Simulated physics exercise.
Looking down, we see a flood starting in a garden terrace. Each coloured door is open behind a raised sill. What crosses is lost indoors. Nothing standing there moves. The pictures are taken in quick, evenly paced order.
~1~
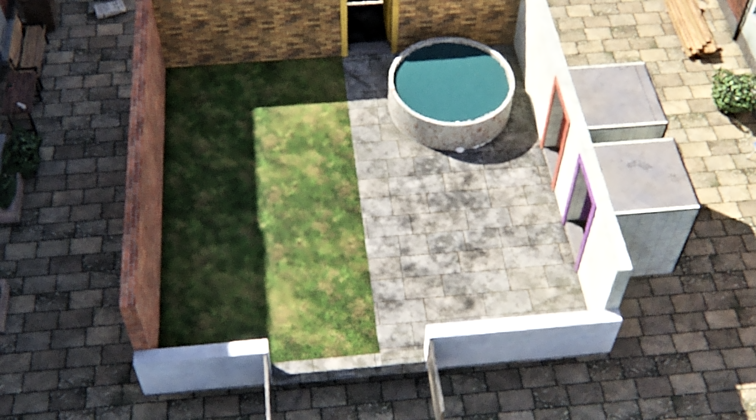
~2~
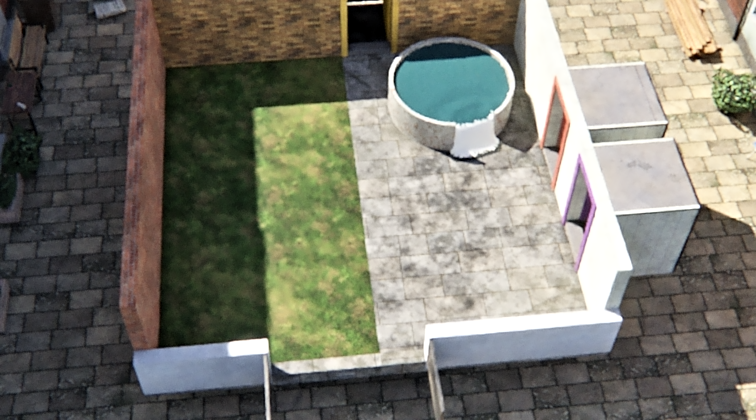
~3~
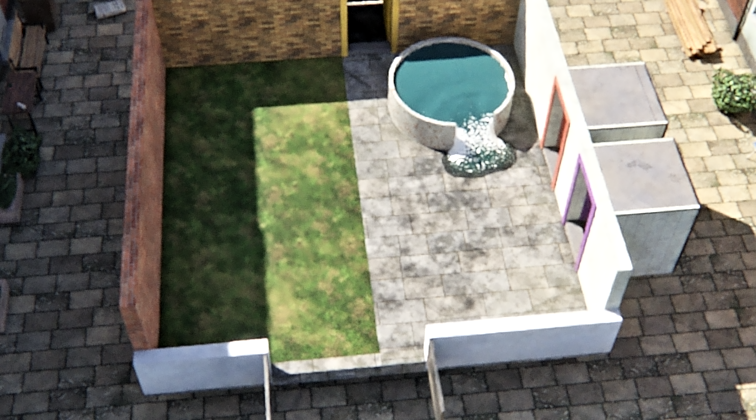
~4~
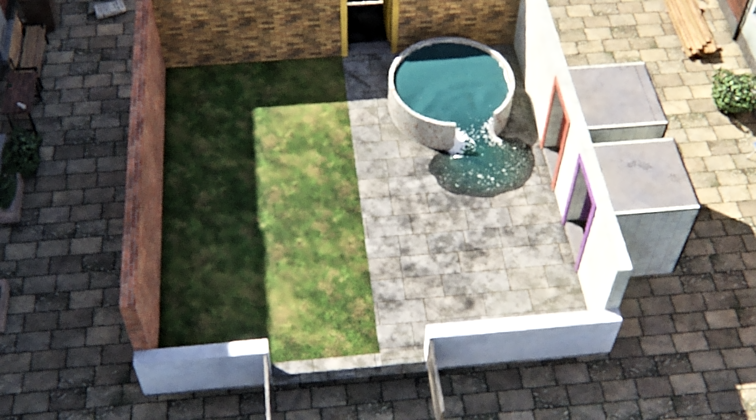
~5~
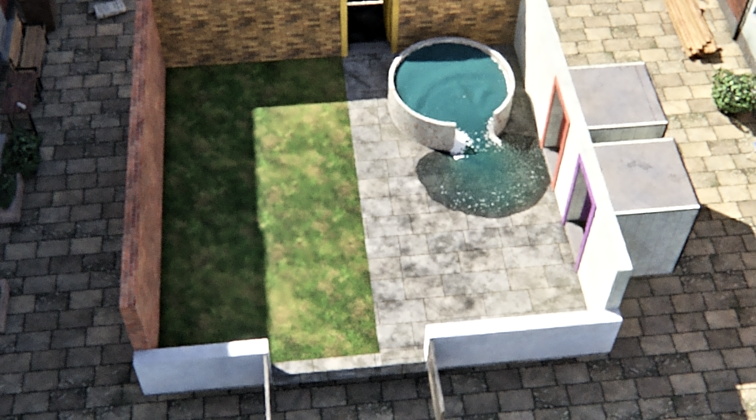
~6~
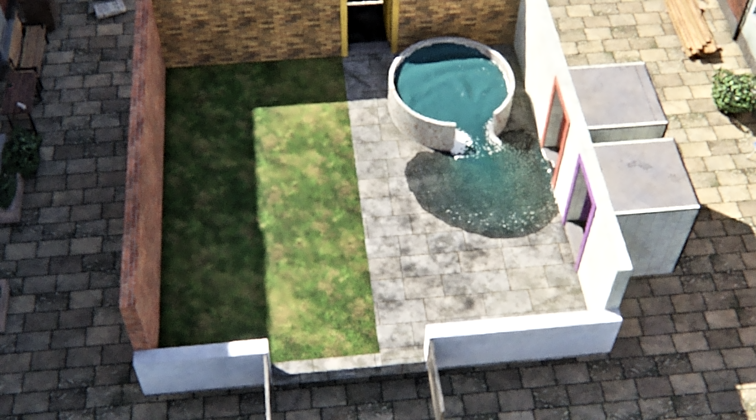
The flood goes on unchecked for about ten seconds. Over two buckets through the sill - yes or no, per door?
Purple door - no, red door - yes, yellow door - no.
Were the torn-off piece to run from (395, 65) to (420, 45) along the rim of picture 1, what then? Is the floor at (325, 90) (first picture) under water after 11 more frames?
Result: Reached.
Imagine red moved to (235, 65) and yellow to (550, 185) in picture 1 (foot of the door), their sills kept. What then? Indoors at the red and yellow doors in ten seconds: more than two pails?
I'd say the red door remains short of it and the yellow door beats the mark.
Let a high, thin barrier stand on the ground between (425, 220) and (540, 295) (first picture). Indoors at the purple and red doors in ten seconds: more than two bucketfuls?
My reading: Purple door overshoots; red door overshoots.
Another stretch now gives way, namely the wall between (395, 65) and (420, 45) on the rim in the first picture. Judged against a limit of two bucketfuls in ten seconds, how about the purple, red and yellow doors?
Here's how it goes: The purple door comes in low, the red door comes in low, the yellow door overshoots.
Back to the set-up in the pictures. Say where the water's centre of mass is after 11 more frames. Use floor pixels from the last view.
I'd place it roughly at (468, 152).
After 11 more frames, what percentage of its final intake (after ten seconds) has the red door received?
Roughly 50 per cent.
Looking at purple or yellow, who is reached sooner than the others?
Answer: The one in purple.
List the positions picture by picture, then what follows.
The round tank at (451, 82) is whole and still, in the first picture.
The front is at (497, 140), out from the gap at (474, 136), in the second picture.
The front is at (453, 172), out from the gap at (474, 138), in the third picture.
The front is at (520, 182), out from the gap at (474, 139), in the fourth picture.
The front is at (520, 208), out from the gap at (474, 138), in the fifth picture.
The front is at (523, 232), out from the gap at (474, 138), in the sixth picture.
A moment on, water covers 20 % of the floor; the purple door wet at the sill, nothing in, the red door under two buckets in, the yellow door not reached.
Next, water covers 30 % of the floor; the purple door wet at the sill, nothing in, the red door over two buckets in, the yellow door not reached.
Then, water covers 30 % of the floor; the purple door wet at the sill, nothing in, the red door far over two buckets in, the yellow door not reached.
Later, water covers 50 % of the floor; the purple door wet at the sill, nothing in, the red door far over two buckets in, the yellow door not reached.
In the end, water covers 70 % of the floor; the purple door wet at the sill, nothing in, the red door far over two buckets in, the yellow door not reached.
